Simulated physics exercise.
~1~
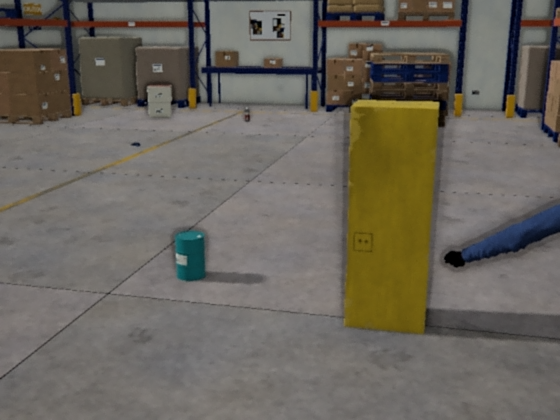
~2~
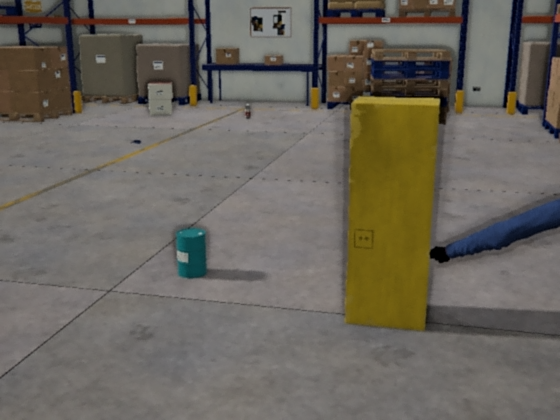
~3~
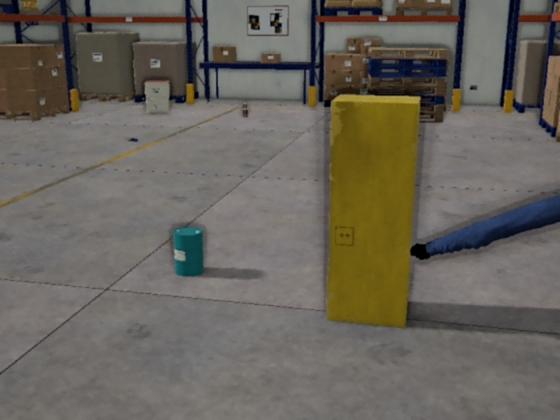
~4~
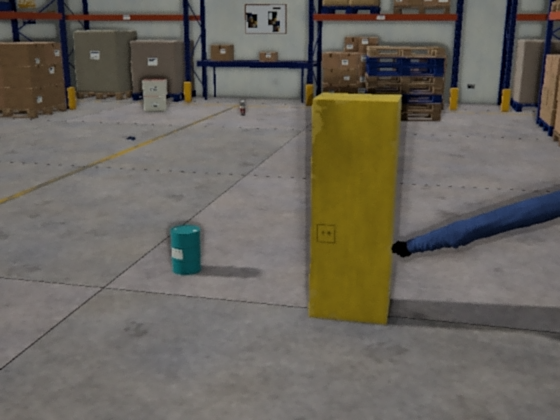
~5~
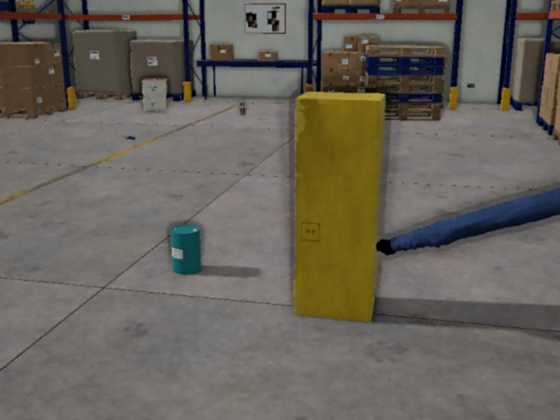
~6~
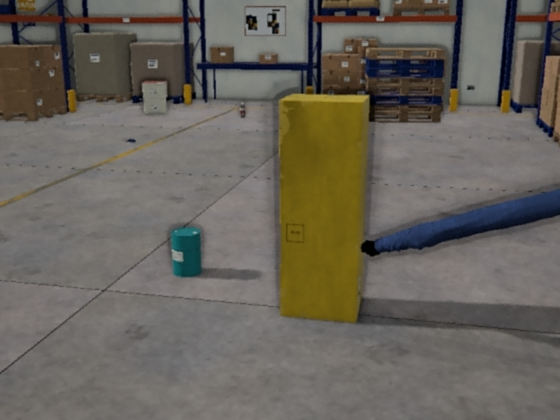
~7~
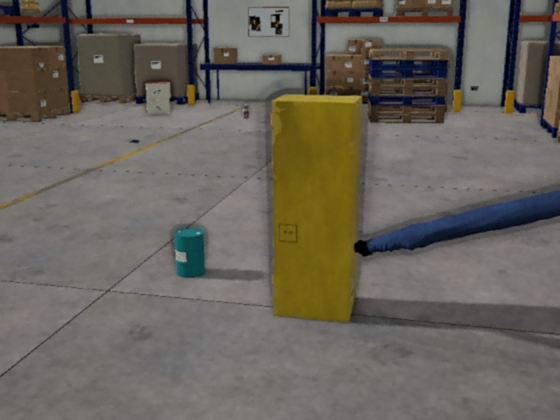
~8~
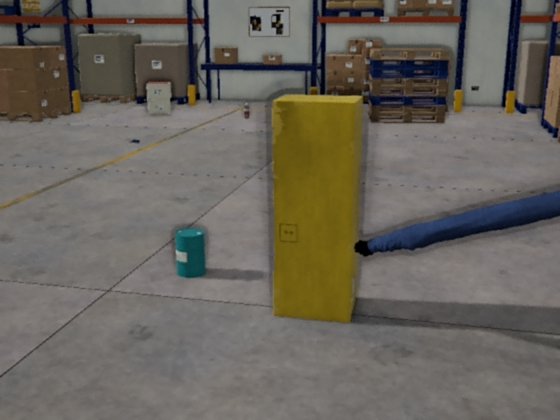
A tall yellow box was pushed steadily to the left across a warehouse floor by a pointing hand in a blue sleeve, then stopped, still upright, short of the small turquoise canister, which stayed standing where it was.
